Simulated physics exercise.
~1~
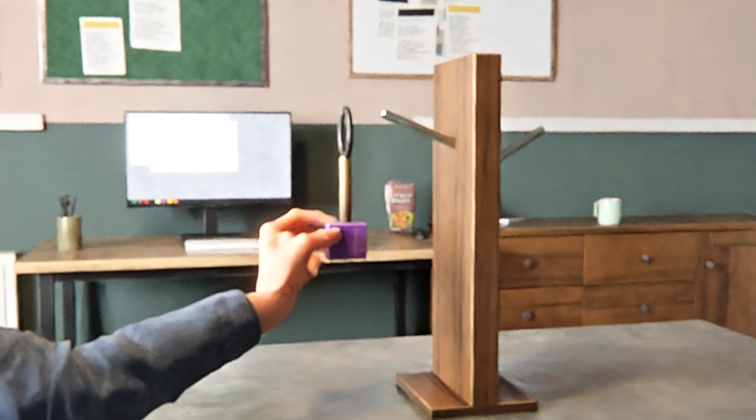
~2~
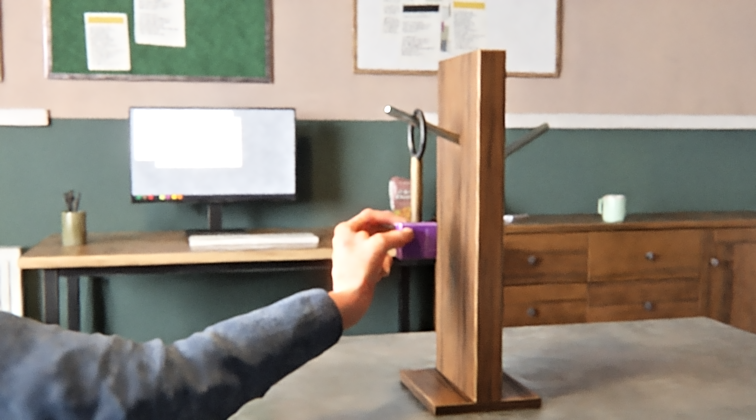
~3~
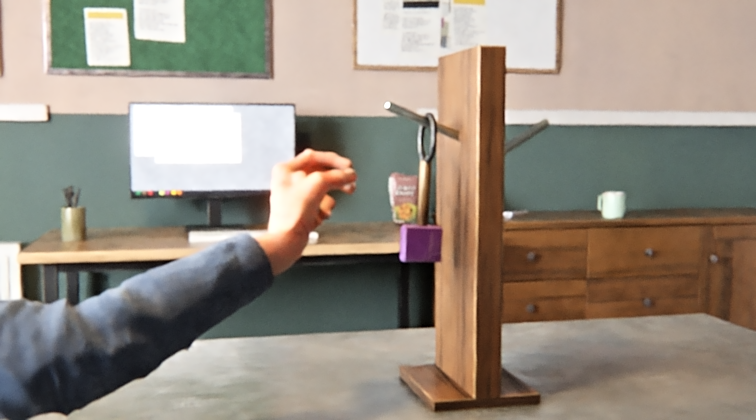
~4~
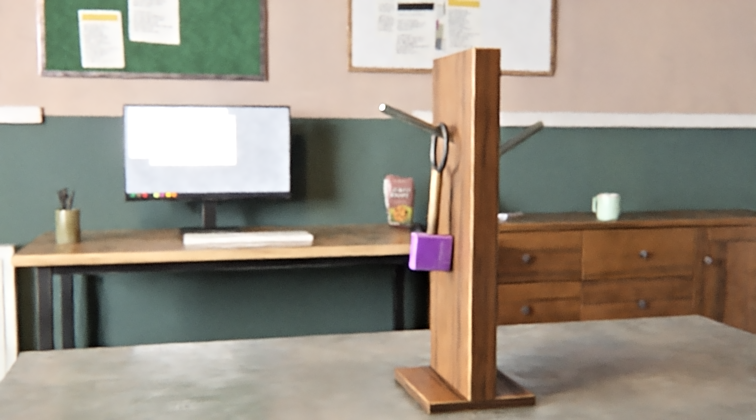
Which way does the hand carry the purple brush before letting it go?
The hand carries the purple brush to the right, towards the wooden peg stand.
